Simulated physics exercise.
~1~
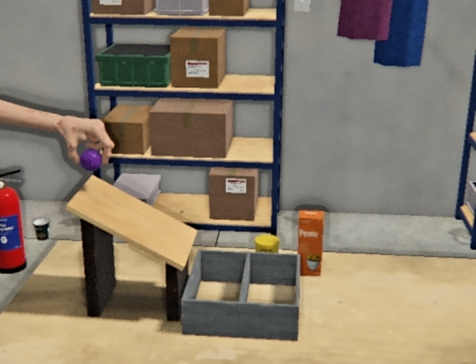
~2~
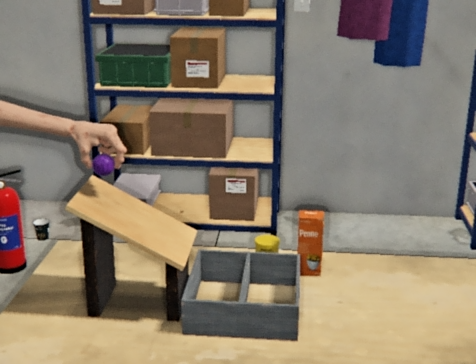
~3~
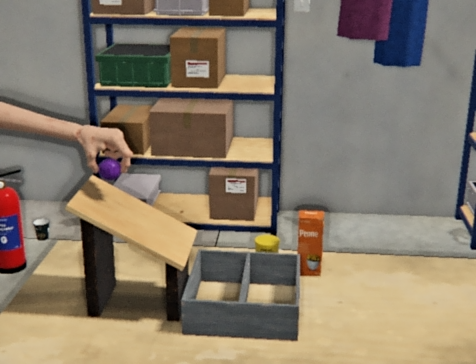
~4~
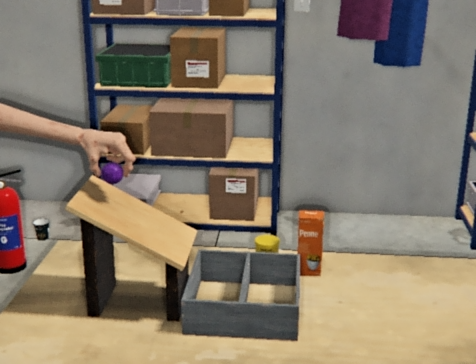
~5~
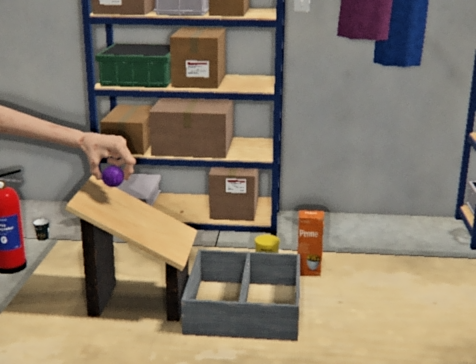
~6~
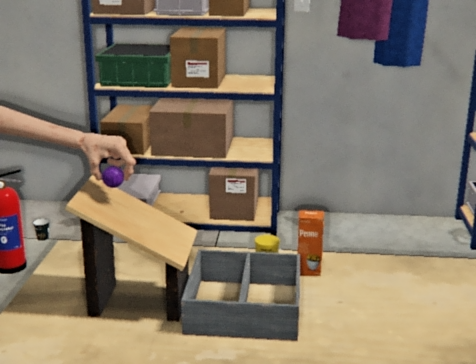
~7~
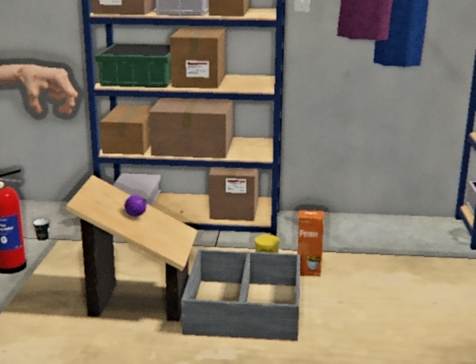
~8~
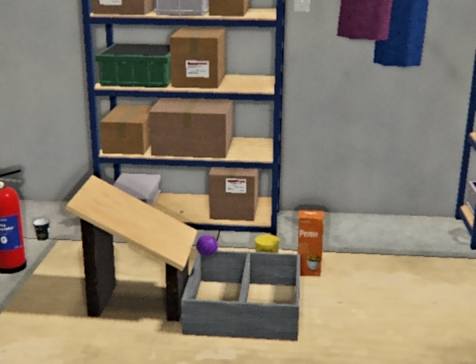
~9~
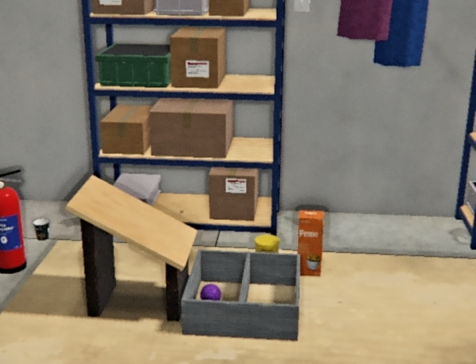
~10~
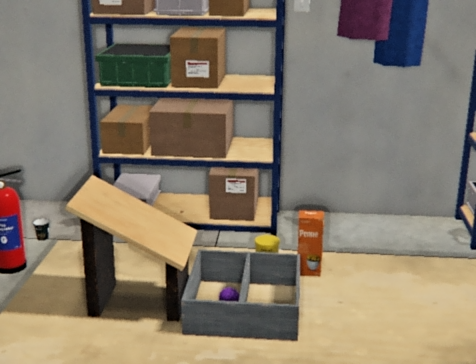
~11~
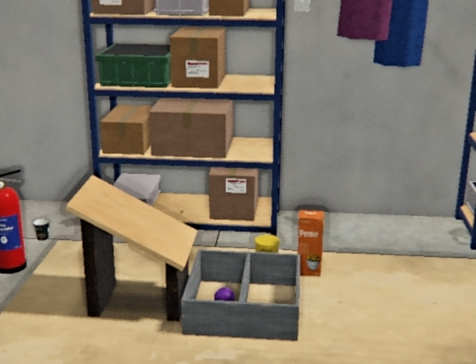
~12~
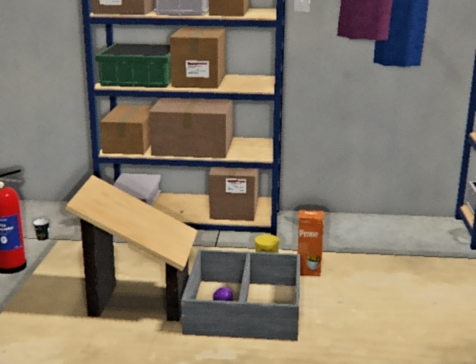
In a storeroom with a grey wall and blue-framed shelves of boxes, seen from a still viewpoint slightly above, a slanted wooden board on dark legs slopes down to a grey tray with two bays. A red extinguisher stands at the left, and a yellow tin and an orange carton stand behind the tray. A hand reaching in from the left moves a small round purple onion slightly right above the board's upper end and holds it there. It lets go and withdraws as the onion travels down the slope. The onion leaves the lower edge, drops into the nearer, left bay, shifts slightly right, and settles there.
